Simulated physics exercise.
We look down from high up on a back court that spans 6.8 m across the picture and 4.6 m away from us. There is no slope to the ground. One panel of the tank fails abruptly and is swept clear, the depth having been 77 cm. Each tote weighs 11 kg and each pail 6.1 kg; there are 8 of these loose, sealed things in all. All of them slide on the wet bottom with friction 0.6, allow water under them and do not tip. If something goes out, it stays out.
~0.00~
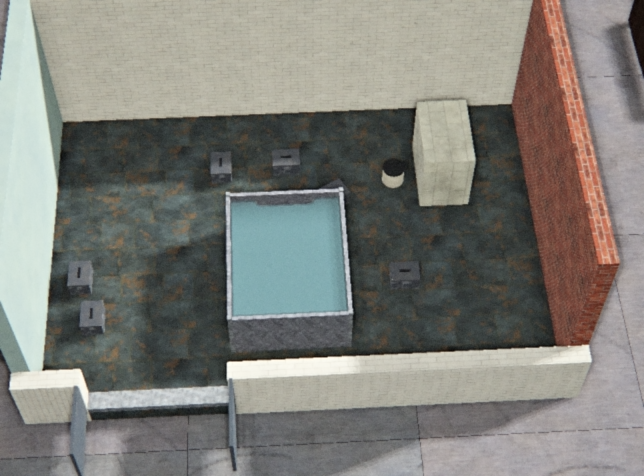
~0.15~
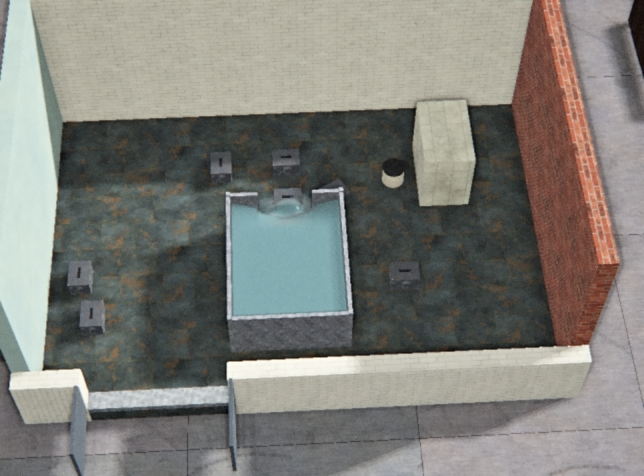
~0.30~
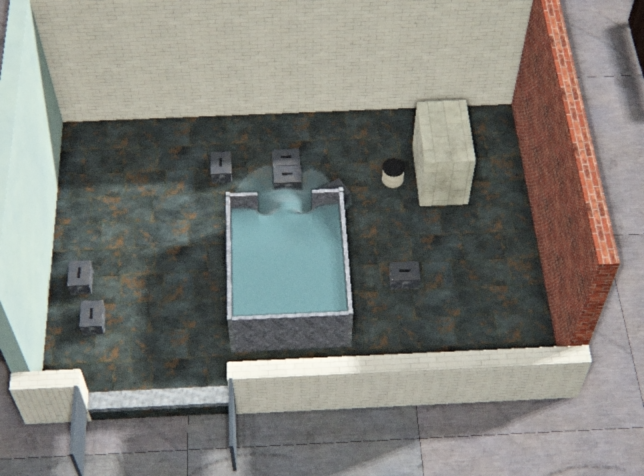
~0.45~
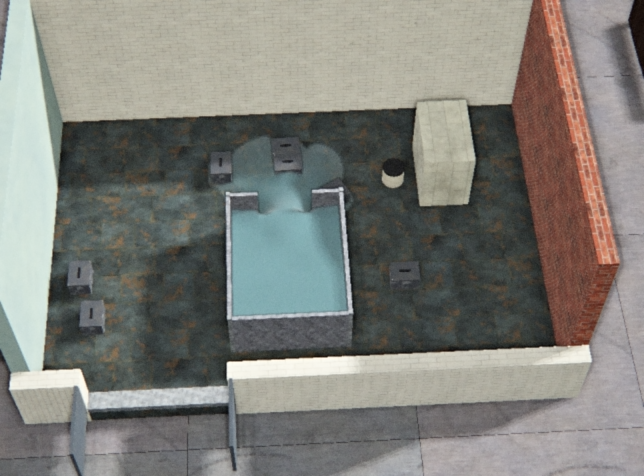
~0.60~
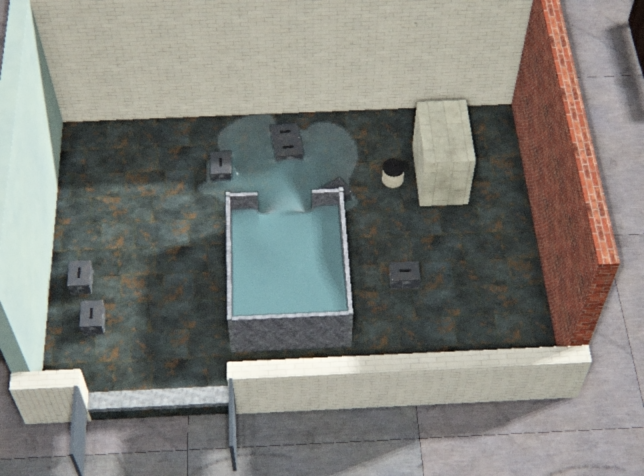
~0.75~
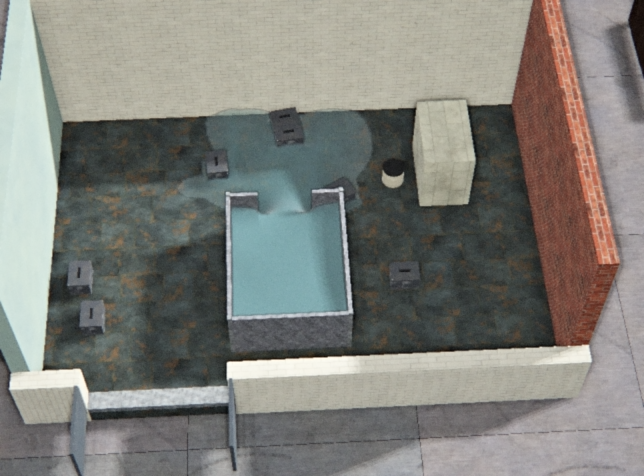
At first, a walled court holds a rectangular tank of water, with several small grey boxes scattered around it. The tank's far side opens and water pours through, pushing a box toward the back wall. The pool spreads wider across the dark floor, shifting two boxes backward near the wall and nudging another slightly.
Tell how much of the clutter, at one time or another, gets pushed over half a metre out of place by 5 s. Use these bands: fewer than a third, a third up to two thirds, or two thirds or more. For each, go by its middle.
It falls in a third up to two thirds.
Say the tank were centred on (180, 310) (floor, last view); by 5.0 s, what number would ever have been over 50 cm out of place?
The count would be 5.
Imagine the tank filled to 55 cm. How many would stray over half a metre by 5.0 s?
So the tally would be 3.
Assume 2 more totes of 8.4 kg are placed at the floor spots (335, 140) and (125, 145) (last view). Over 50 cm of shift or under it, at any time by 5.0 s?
Well, in turn they are above that and above that.
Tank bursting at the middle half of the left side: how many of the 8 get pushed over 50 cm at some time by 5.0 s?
Result: 2.
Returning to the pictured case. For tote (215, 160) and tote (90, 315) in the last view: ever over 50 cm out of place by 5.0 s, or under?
Beyond the mark, within the mark.
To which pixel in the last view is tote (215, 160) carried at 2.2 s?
Close to pixel (126, 150).
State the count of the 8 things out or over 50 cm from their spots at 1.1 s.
I get 3.
After 1.1 s 3 of 8 are over 50 cm from their spots; 1 afloat.
After 2.2 s 3 of 8 are over 50 cm from their spots; 2 afloat.
After 3.5 s 3 of 8 are over 50 cm from their spots; 2 afloat.
After 5.0 s 3 of 8 are over 50 cm from their spots, and 3 have been at some point; 2 afloat.
